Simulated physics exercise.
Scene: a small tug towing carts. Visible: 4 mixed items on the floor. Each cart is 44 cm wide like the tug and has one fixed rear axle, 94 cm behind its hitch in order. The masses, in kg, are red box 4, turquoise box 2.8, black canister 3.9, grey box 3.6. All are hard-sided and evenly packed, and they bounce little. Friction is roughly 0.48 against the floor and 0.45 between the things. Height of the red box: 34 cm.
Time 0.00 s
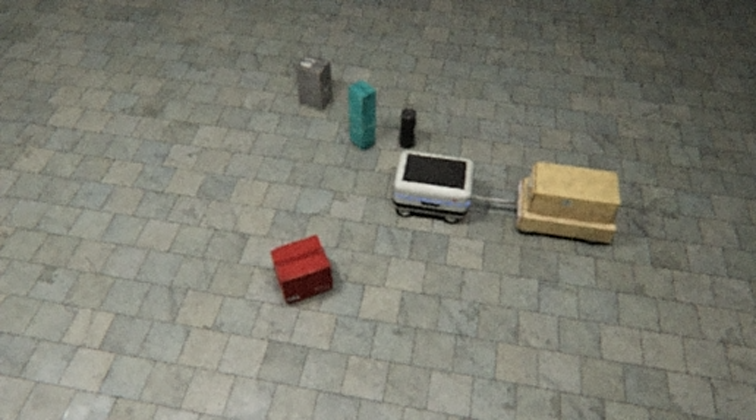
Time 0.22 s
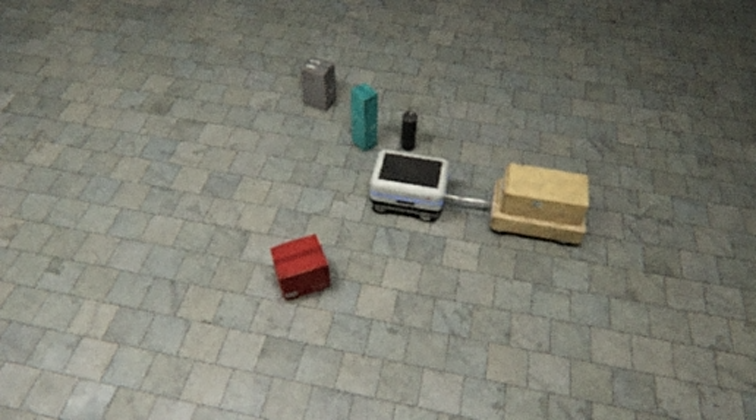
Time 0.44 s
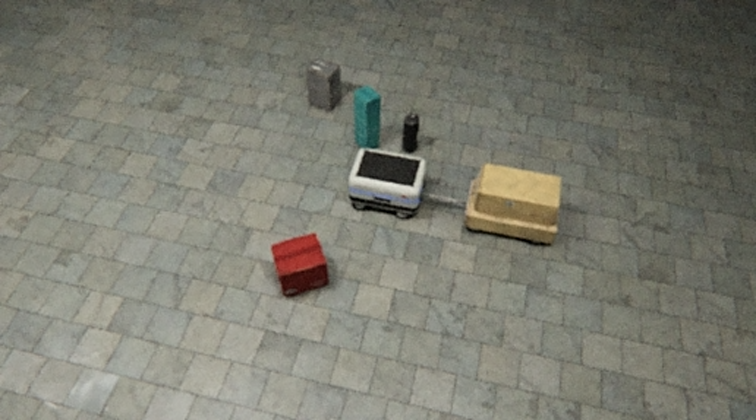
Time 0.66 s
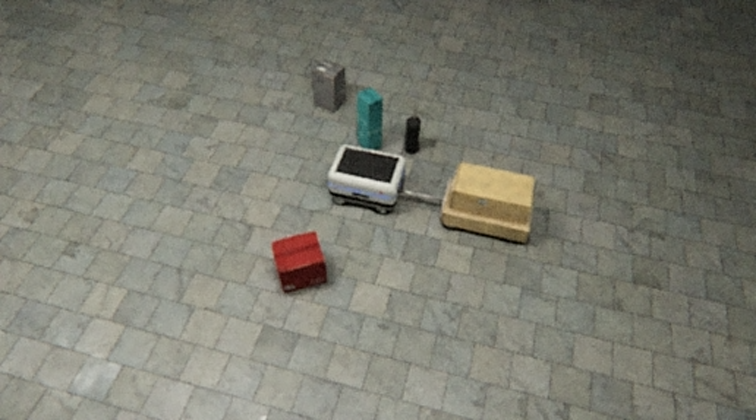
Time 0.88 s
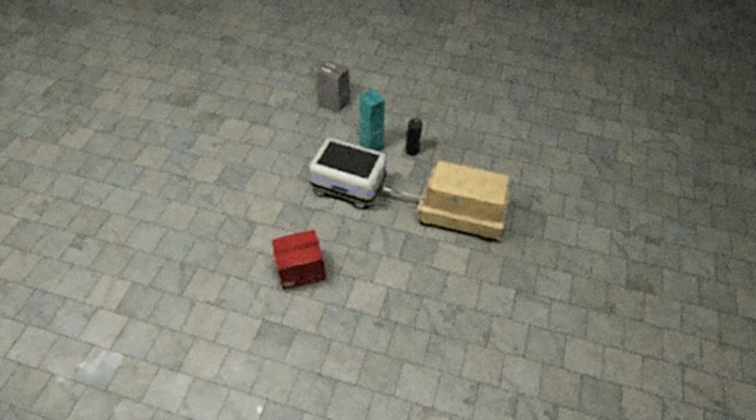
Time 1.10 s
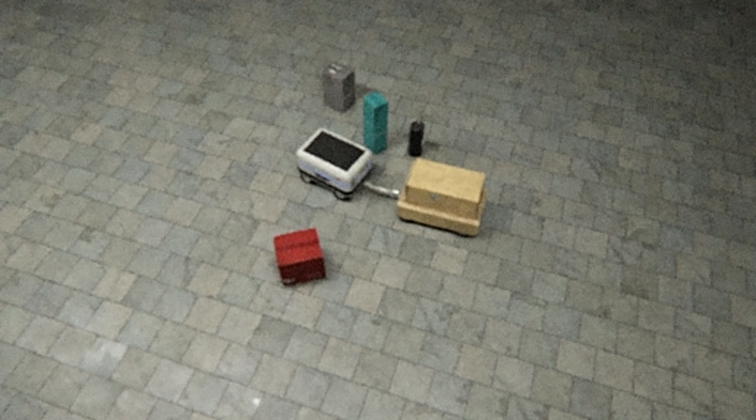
Small white tug towing a tan cart leftward across grey paving, passing between a red box and turquoise, black and grey items.
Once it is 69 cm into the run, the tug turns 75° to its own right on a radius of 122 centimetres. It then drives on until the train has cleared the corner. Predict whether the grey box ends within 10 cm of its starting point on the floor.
Pretty sure it goes.
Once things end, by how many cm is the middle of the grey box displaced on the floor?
I'd say about 26 cm between start and finish.
After 2.20 s, tug 196 cm along.
After 3.30 s, tug 294 cm along; grey box moved 15 cm near (344, 79).
In the end (5.1 s), not toppled but over 10 cm from the start, grey box; the other 3 under 10 cm from the start. At the end, from the last picture's camera, grey box near (350, 74).
